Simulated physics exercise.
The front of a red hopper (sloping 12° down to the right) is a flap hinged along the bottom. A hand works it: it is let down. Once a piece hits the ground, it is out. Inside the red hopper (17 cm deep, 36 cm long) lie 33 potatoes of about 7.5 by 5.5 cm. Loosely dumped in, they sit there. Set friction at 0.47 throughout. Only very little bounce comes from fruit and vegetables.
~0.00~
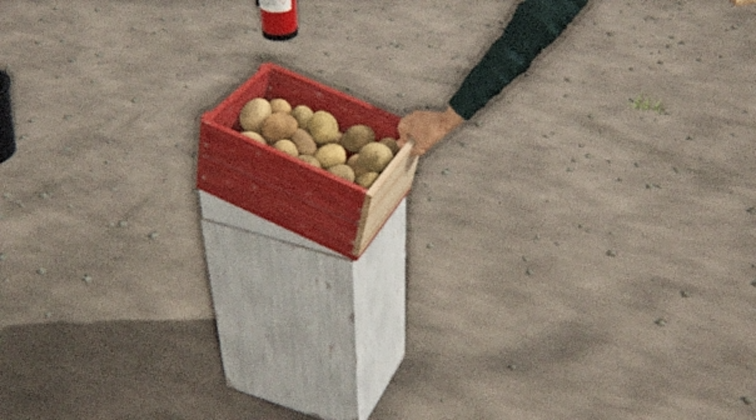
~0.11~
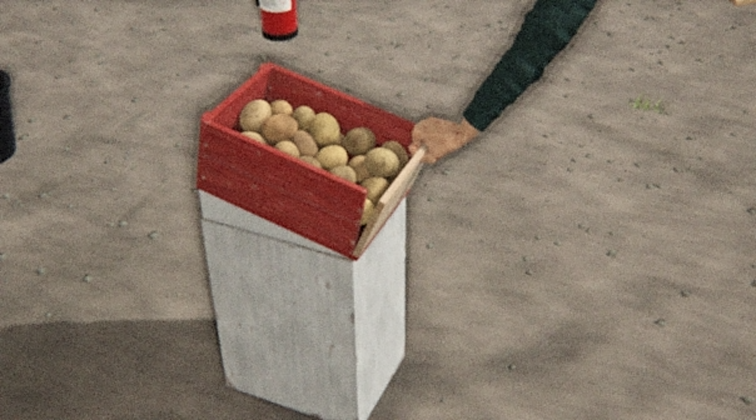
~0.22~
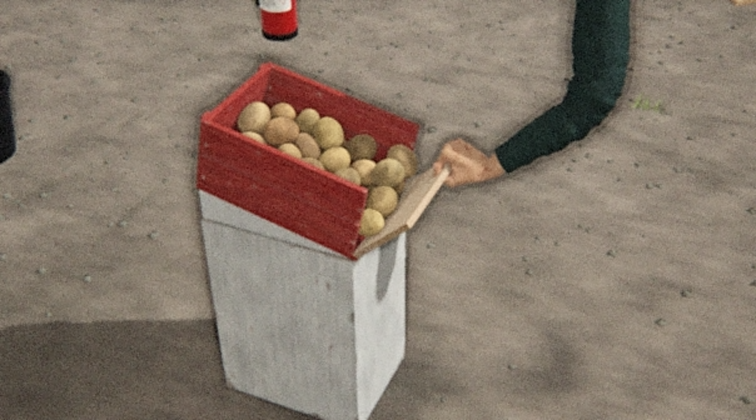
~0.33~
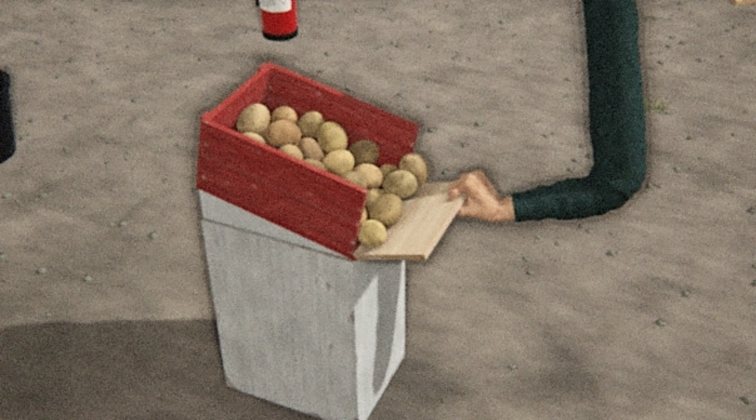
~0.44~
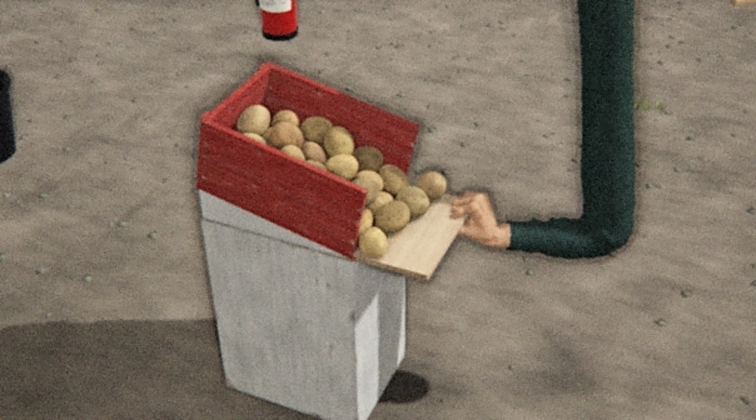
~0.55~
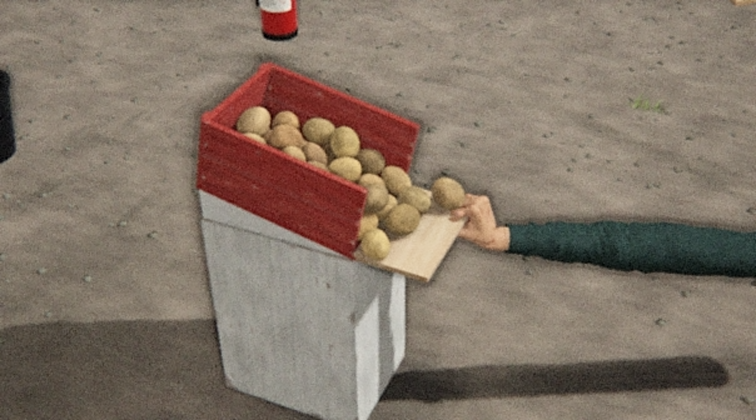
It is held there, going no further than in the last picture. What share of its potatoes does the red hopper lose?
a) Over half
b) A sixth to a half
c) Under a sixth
Answer: C.
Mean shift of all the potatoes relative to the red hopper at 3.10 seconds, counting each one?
Rightwards, roughly 4 cm.
After 0.96 s, the red hopper has all 33.
After 1.47 s, the red hopper is down by 1 of 33.
After 2.18 s, the red hopper is down by 1 of 33.
When it is over (at 3.10 s), the red hopper is down by 1 of 33. Asked share, 1 of 33, 3 per cent.
